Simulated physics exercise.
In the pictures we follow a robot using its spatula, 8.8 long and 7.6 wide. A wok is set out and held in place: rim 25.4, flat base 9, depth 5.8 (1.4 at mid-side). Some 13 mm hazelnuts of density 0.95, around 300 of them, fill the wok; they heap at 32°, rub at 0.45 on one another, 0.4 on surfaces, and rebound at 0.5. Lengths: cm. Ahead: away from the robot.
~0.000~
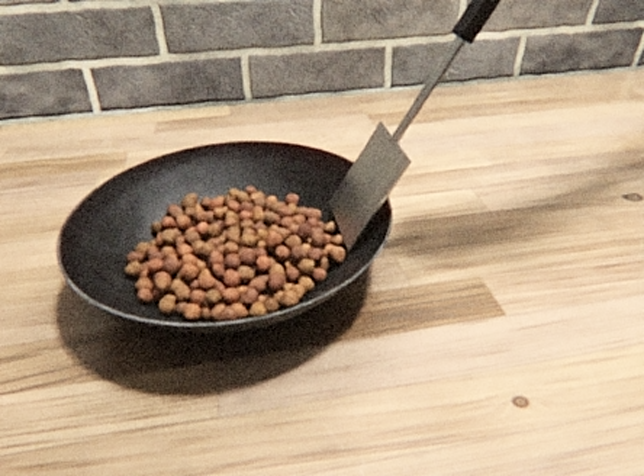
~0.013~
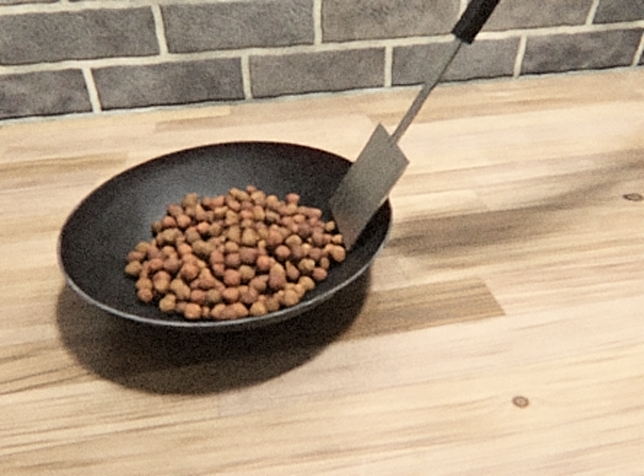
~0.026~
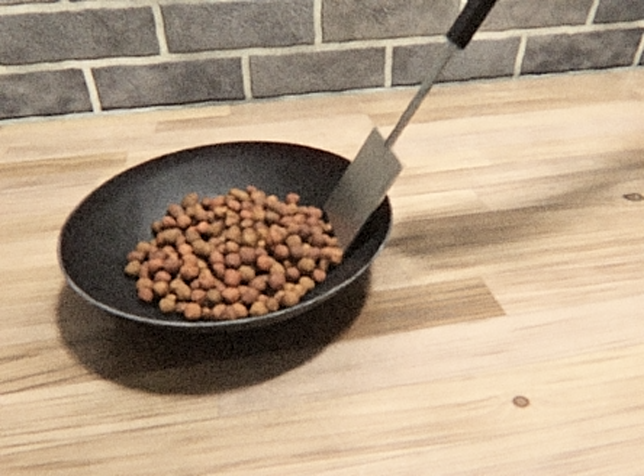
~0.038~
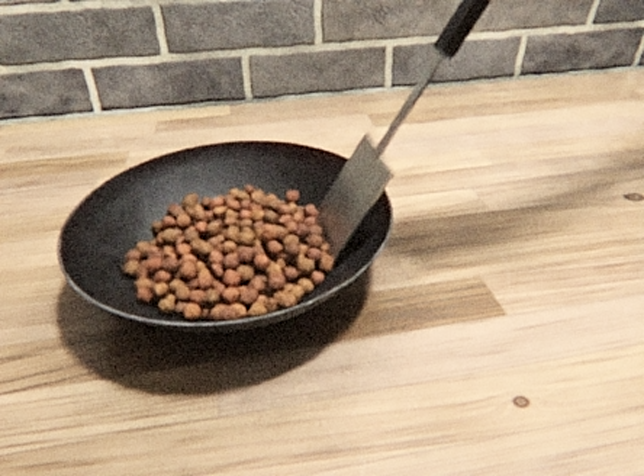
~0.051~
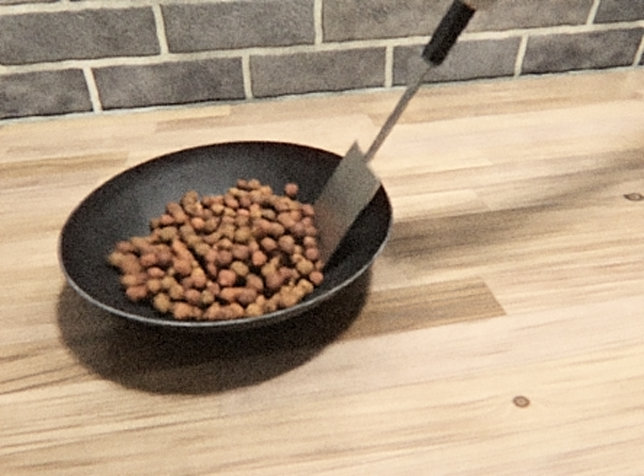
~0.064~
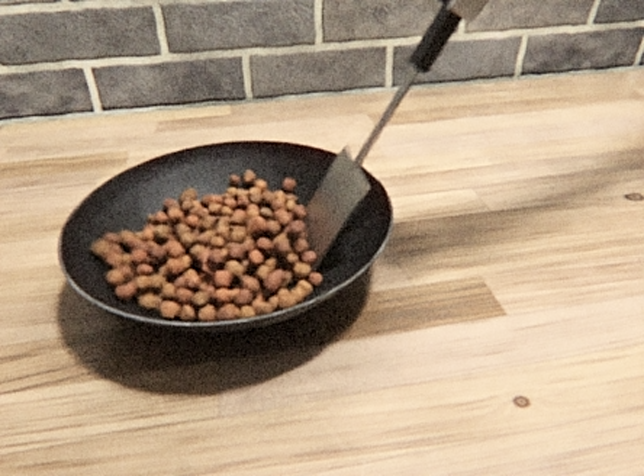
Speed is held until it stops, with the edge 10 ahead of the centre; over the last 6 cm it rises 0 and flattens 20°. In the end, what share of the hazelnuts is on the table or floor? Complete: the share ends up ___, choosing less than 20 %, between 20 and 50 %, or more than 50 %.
The share ends up between 20 and 50 %.
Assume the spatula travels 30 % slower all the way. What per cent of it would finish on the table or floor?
Around 30 per cent would finish on the table or floor.
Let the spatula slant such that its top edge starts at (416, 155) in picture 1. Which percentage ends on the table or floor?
Roughly 35%.
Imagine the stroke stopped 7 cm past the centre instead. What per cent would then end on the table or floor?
I'd expect close to 15 per cent then.
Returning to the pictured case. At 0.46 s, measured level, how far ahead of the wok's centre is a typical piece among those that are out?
It's close to 18 cm ahead of the centre.
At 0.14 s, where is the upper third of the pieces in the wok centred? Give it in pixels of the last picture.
Around (141, 246).
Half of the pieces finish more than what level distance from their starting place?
Around 10 cm, measured level.
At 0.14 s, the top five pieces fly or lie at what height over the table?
Some 7 cm.
After 0.14 s, sloping 59°, highest piece 8 above the table; 304 in the wok, 1 on the blade or in flight.
After 0.22 s, sloping 53°, highest piece 8 above the table; 295 in the wok, 10 on the blade or in flight.
After 0.46 s, sloping 39°, highest piece 7 above the table; 180 in the wok, 112 on the table or floor, 13 on the blade or in flight.
After 1.51 s, sloping 39°, highest piece 7 above the table; 180 in the wok, 125 on the table or floor.
In the end, 180 in the wok, 125 on the table or floor. That is 41 % on the table or floor.
